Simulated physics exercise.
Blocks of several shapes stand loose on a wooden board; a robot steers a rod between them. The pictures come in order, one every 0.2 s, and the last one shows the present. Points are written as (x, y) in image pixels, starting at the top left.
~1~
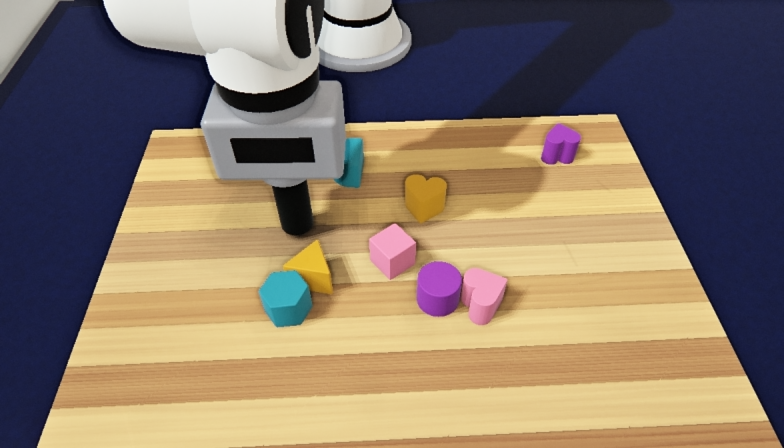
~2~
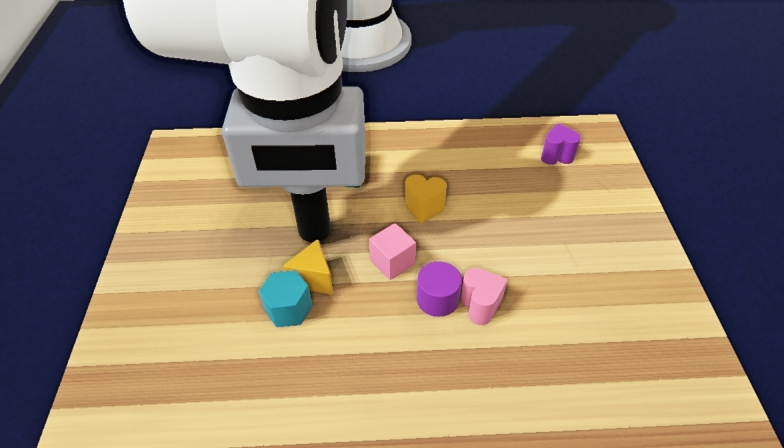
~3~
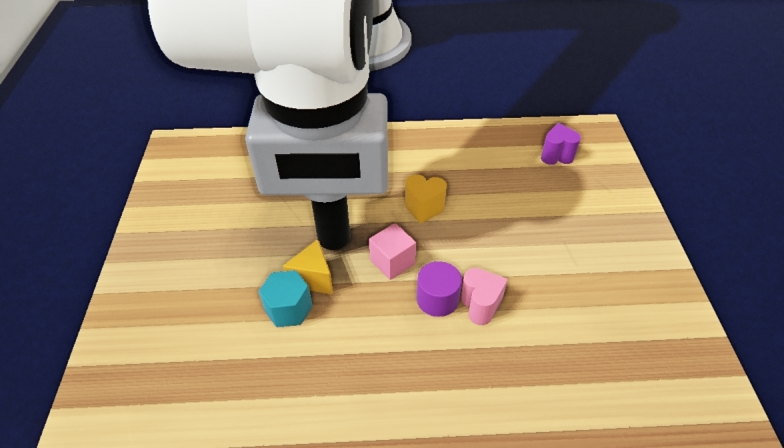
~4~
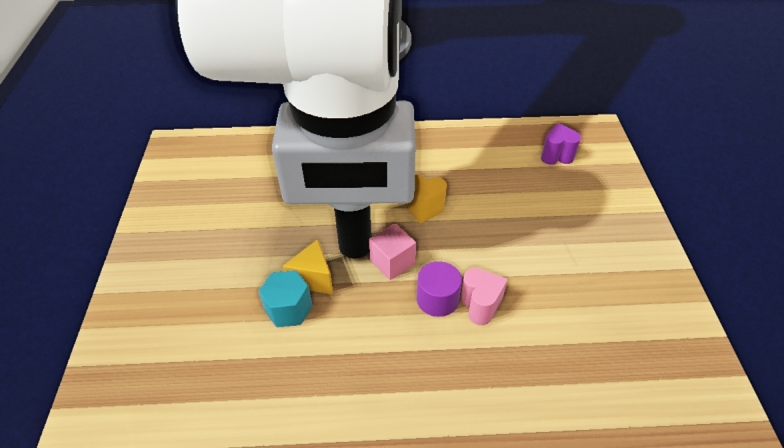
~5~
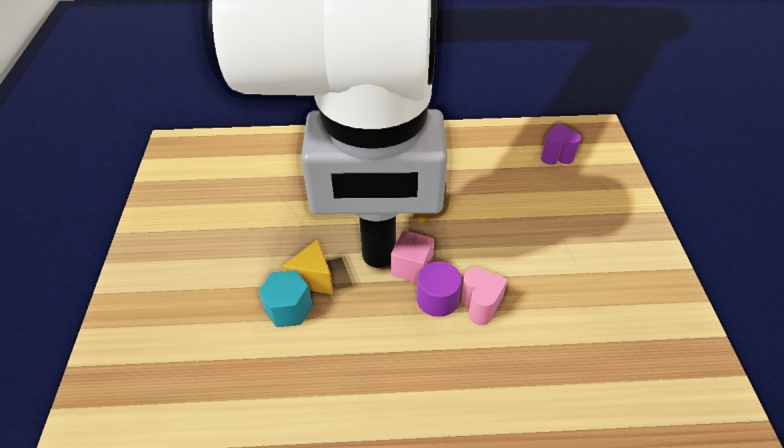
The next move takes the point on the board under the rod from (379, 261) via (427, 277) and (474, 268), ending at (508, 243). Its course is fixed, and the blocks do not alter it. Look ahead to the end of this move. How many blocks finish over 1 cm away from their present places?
My forecast: 2.
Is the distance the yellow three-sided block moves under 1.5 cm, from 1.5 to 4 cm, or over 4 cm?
It moves only a bit, under 1.5 cm.
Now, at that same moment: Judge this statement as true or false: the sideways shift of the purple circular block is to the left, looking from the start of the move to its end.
The statement is incorrect.
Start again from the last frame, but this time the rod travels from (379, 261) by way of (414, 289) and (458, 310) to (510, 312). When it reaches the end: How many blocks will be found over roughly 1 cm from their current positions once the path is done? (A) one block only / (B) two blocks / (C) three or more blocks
Answer: C.
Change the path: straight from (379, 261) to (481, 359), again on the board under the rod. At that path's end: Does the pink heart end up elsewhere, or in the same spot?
Displaced.
On the path given first. One third of the way, rod (427, 271); pink square piece (462, 248), turned 30° anticlockwise; purple circular block (447, 286).
Two thirds of the way, rod (476, 262); pink square piece (509, 236), turned 45° anticlockwise; purple circular block (452, 292); pink heart (488, 285).
At the end, rod (510, 237); yellow three-sided block still; pink square piece (548, 222); purple circular block (452, 292); pink heart (488, 285).
